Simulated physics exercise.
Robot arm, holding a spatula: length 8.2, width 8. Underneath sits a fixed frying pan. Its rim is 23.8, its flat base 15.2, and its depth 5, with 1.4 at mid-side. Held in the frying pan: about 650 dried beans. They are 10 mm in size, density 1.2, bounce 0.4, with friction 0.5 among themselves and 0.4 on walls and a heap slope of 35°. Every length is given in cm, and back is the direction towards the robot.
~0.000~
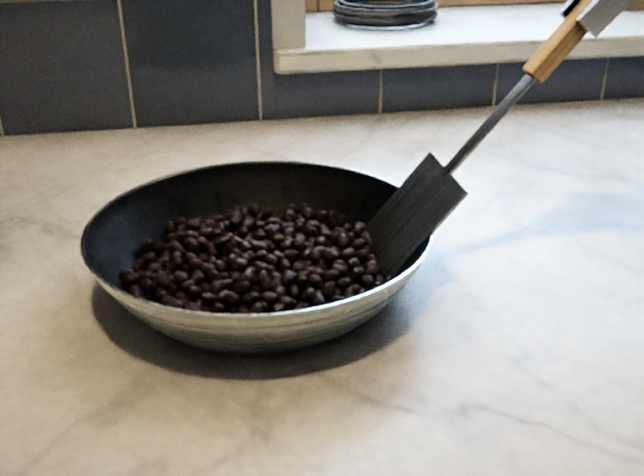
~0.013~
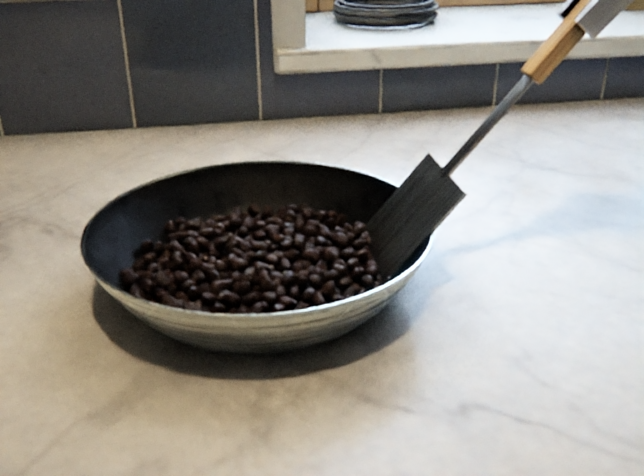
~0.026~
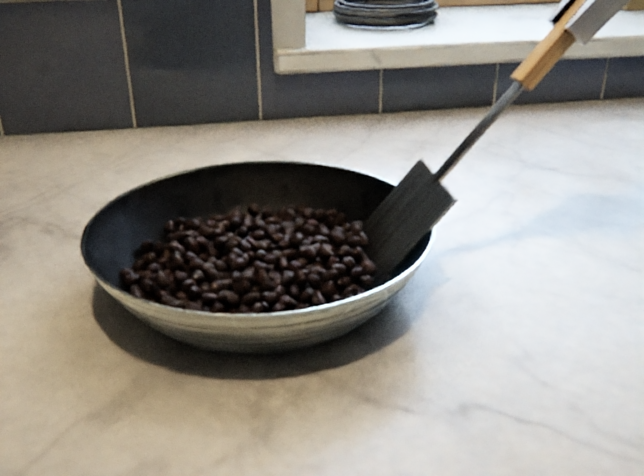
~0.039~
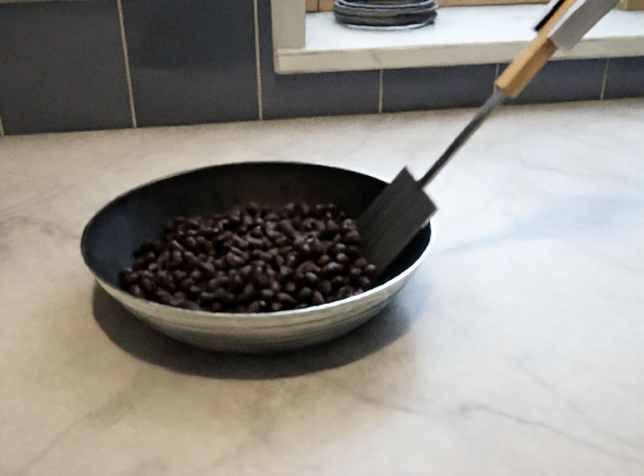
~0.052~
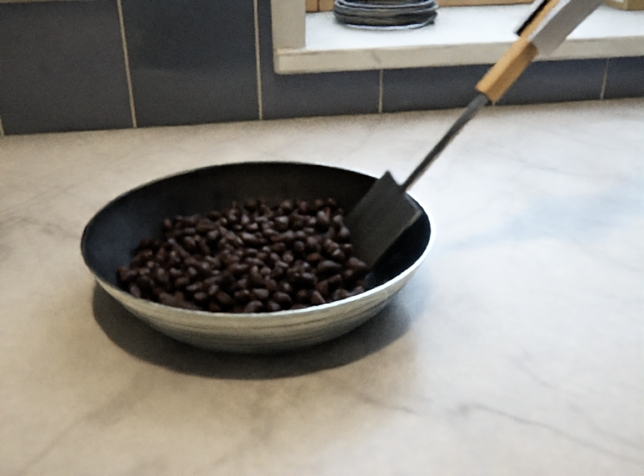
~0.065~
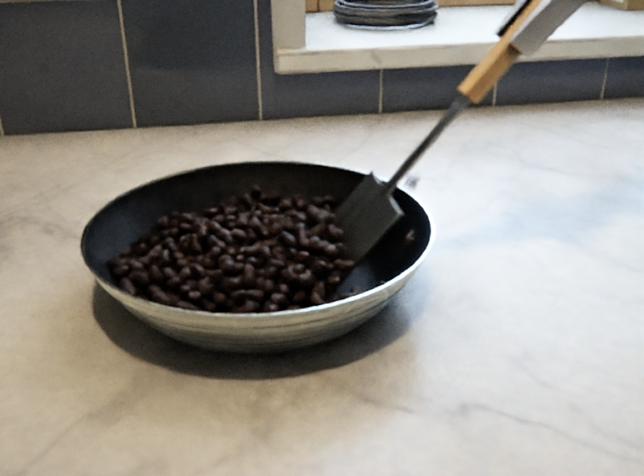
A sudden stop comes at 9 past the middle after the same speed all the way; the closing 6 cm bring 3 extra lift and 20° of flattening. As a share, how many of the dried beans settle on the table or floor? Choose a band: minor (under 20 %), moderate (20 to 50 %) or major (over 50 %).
Moderate.
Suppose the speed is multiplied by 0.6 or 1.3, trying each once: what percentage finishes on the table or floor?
The two tries give roughly 25 and 35 in a hundred.
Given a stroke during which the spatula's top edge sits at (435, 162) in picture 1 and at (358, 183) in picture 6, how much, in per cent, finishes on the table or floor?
Near 35 in a hundred.
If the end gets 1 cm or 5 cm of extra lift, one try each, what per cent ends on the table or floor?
40 and 30 per cent.
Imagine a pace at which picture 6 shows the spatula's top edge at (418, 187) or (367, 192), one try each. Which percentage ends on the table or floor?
First try about 20 %, second try about 35 %.
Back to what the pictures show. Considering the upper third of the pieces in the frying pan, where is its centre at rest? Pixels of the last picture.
Pixel estimate: About (190, 284).
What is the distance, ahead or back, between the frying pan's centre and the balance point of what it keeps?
I'd put it at roughly 3.0 cm toward the front.
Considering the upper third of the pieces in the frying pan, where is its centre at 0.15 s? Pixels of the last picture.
Around (175, 238).
After 0.11 s, sloping 50°, highest piece 18 above the table; 647 in the frying pan, 2 on the blade or in flight.
After 0.15 s, sloping 44°, highest piece 27 above the table; 646 in the frying pan, 3 on the blade or in flight.
After 0.37 s, sloping 30°, highest piece 46 above the table; 417 in the frying pan, 61 on the table or floor, 171 on the blade or in flight.
After 1.42 s, sloping 30°, highest piece 4 above the table; 417 in the frying pan, 232 on the table or floor.
In the end, 417 in the frying pan, 232 on the table or floor. That is 36 % on the table or floor.
